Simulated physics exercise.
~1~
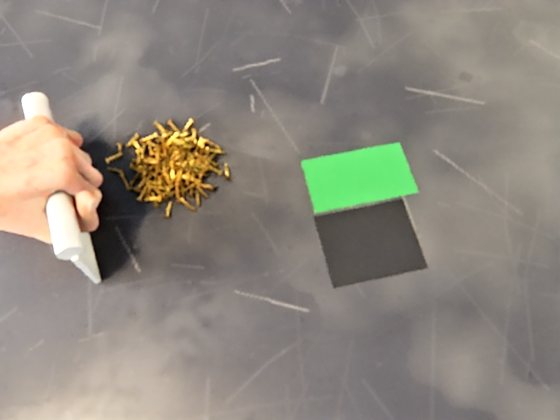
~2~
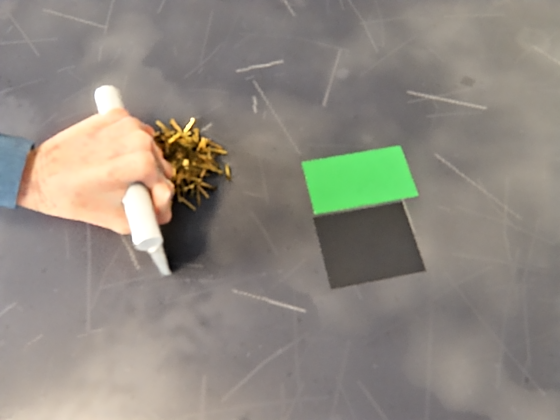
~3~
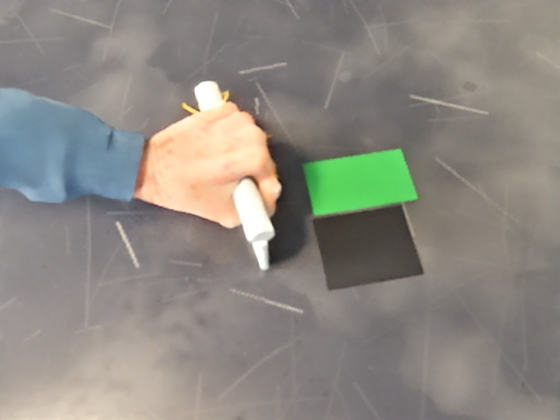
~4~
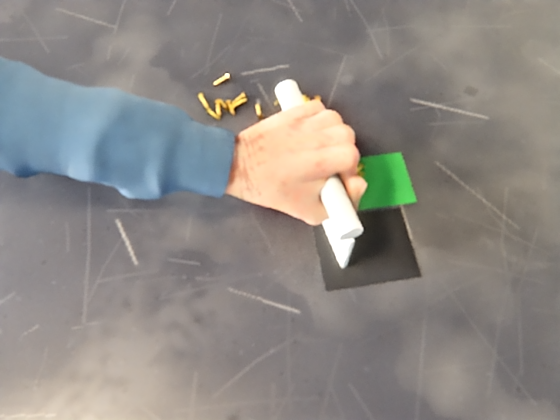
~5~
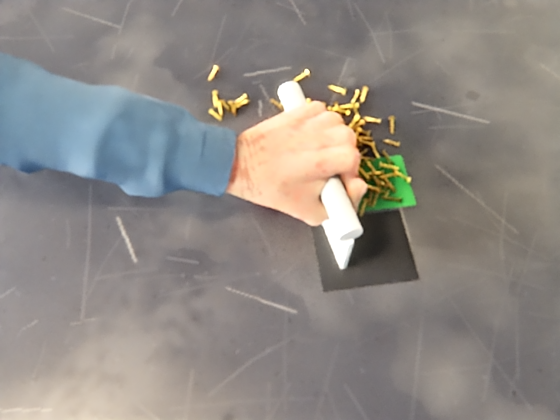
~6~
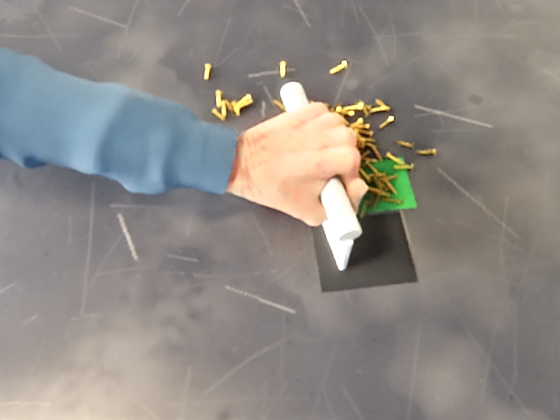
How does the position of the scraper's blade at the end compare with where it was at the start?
At the start the blade was at the far left, to the left of the pile of screws. By the end it was well to the right, over the left part of the black sheet.
